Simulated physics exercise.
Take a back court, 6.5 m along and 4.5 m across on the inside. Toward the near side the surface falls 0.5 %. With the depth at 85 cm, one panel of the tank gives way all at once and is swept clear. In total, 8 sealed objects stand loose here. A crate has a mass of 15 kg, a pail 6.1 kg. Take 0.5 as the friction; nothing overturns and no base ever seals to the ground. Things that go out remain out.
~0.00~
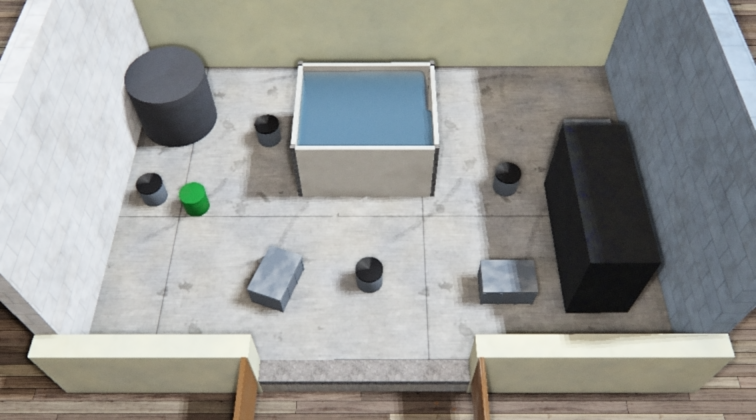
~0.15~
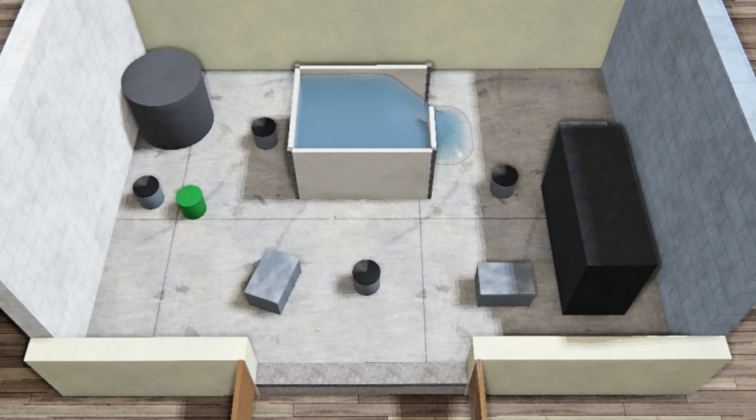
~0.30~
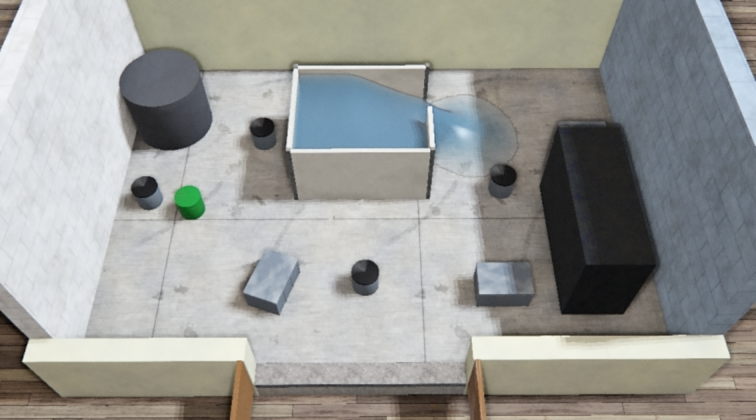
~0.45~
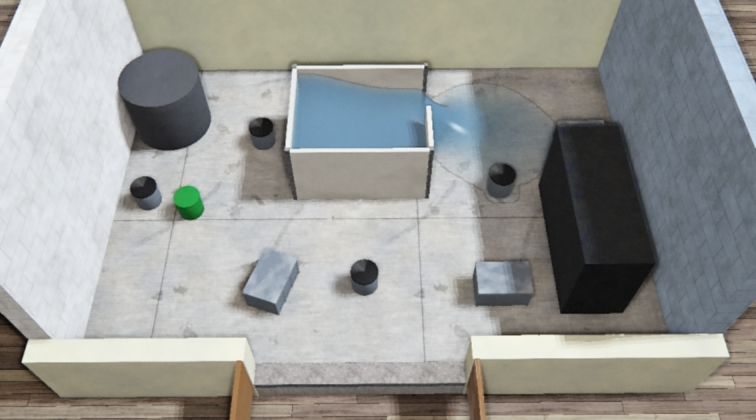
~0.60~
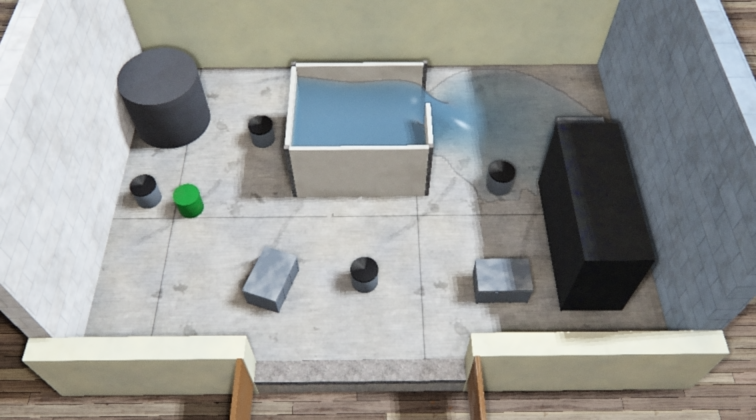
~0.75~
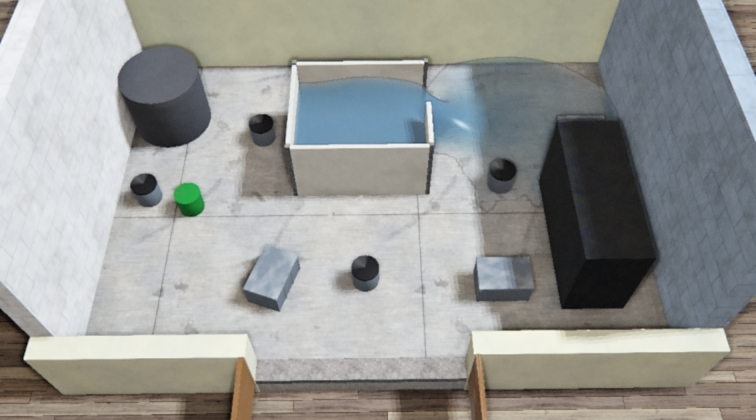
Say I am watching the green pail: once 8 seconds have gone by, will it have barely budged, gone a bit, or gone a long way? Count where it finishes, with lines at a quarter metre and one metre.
The move is tiny.
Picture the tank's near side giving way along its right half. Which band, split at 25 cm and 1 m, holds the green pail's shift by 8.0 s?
So, for the green pail: It holds steady.
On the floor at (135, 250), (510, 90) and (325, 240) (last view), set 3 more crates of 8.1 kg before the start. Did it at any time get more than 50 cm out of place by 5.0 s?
Going one by one: Not far enough, too far, not far enough.
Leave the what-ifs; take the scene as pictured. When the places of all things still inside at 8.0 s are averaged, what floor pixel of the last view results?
The centre sits near (284, 259).
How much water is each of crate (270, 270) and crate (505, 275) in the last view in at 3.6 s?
Depths: Near 0 cm, then near 7 cm.
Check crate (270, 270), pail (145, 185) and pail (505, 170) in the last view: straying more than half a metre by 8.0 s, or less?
Within, within, beyond.
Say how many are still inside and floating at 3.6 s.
At that instant the tally stands at 1.
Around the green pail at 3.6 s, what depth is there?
I'd put it at about 0 cm.
After 1.6 s the green pail is near (187, 193), 0.0 m from its start, aground; 0 of 8 are out; 1 afloat.
After 3.6 s the green pail is near (187, 193), 0.0 m from its start, aground; 0 of 8 are out; 1 afloat.
After 5.6 s the green pail is near (187, 193), 0.0 m from its start, aground; 0 of 8 are out; 2 afloat.
After 8.0 s the green pail is near (187, 193), 0.0 m from its start, aground; 0 of 8 are out; 2 afloat.
